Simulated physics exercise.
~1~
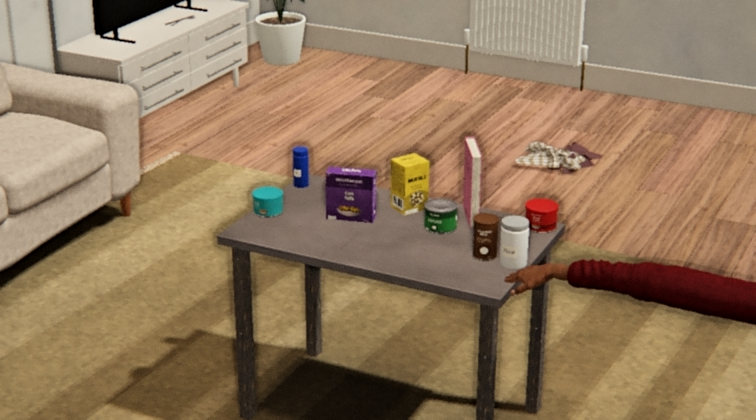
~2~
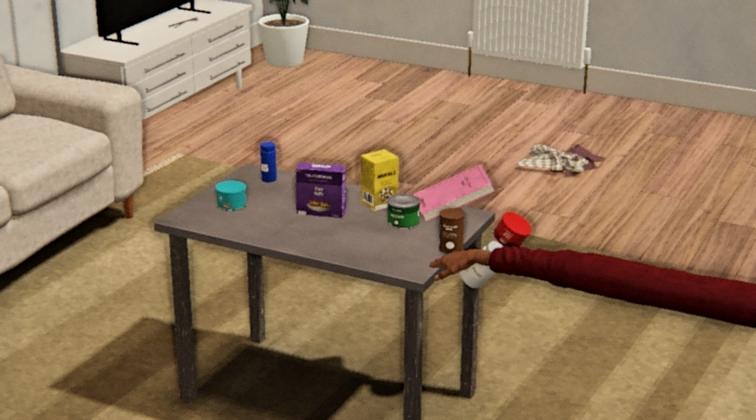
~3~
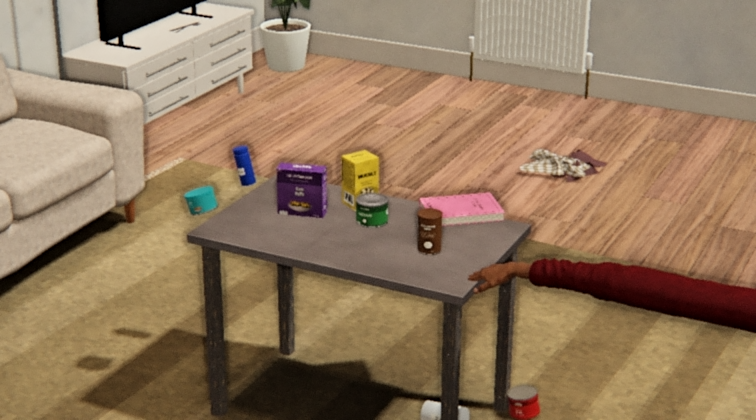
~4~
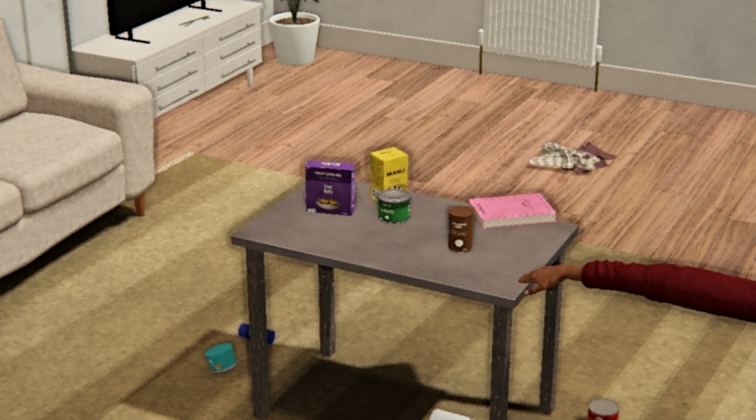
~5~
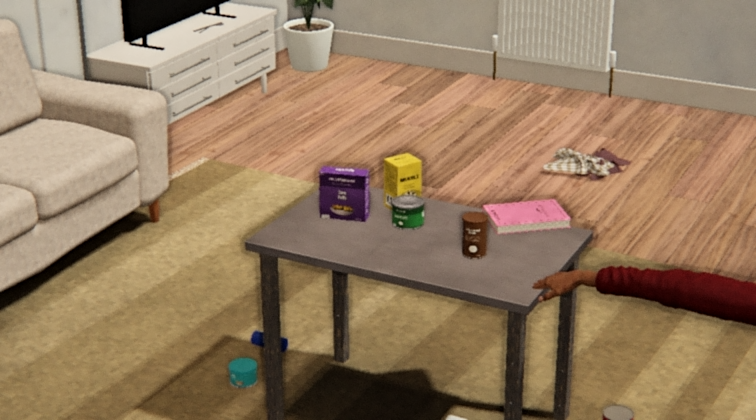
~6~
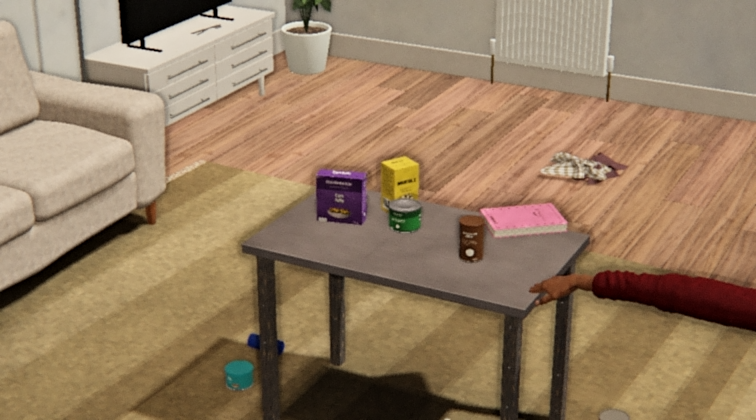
In a living room, a hand at the corner of a small grey table jerks it left, then back right, toppling a pink book and sending white, red, turquoise and blue containers to the floor, while two cartons, a green tub and a brown tin stay upright on top.
